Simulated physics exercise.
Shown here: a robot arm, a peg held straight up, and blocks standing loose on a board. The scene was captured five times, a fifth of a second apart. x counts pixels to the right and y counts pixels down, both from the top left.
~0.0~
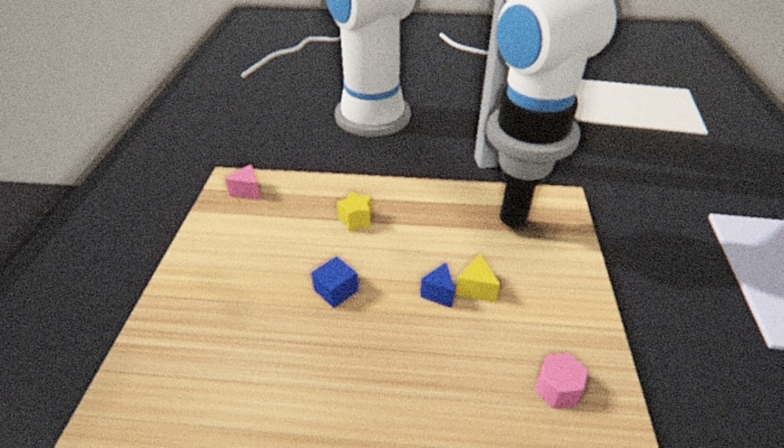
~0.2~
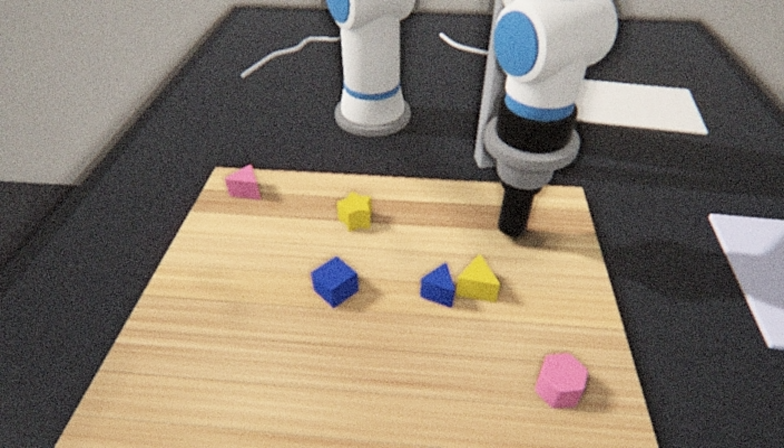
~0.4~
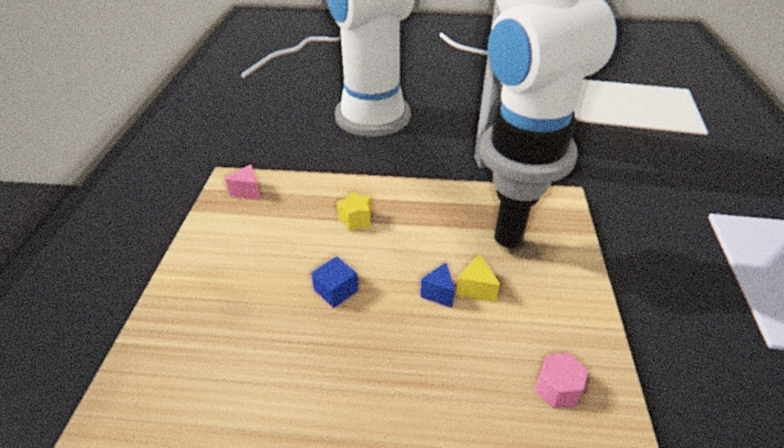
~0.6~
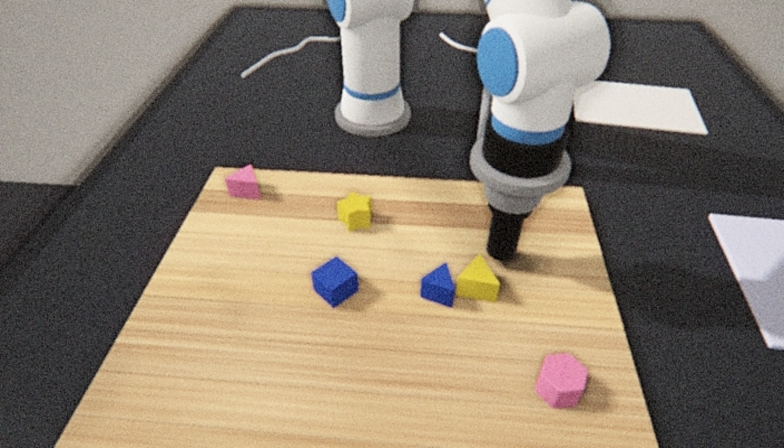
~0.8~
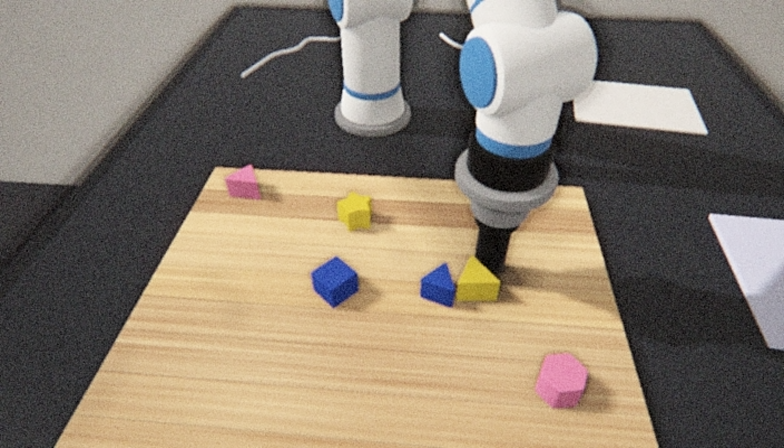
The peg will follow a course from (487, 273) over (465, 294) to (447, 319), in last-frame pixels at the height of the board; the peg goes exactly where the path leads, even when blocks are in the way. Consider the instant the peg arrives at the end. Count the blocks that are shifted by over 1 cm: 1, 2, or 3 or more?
That's two.
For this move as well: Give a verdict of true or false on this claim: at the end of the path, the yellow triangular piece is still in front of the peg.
Verdict: True.
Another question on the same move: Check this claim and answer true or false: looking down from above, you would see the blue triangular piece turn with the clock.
That claim is true.
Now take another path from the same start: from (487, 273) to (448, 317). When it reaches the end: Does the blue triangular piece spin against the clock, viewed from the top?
I believe not.
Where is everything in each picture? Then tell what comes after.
The first frame shows tip of the peg at (513, 219), middles of tops, blue triangular piece at (441, 276), yellow triangular piece at (479, 271).
The second frame shows peg at (512, 228), nothing pushed.
The third frame shows peg at (508, 238), nothing pushed.
The fourth frame shows peg at (501, 251), nothing pushed.
The fifth frame shows peg at (489, 264), blue triangular piece at (441, 276), yellow triangular piece at (477, 273).
On the path given first. Halfway along, peg at (466, 285); blue triangular piece at (434, 280), turned 25° clockwise; yellow triangular piece at (456, 297).
At the end, peg at (448, 311); blue triangular piece at (427, 283), turned 40° clockwise; yellow triangular piece at (436, 323), turned 20° anticlockwise.
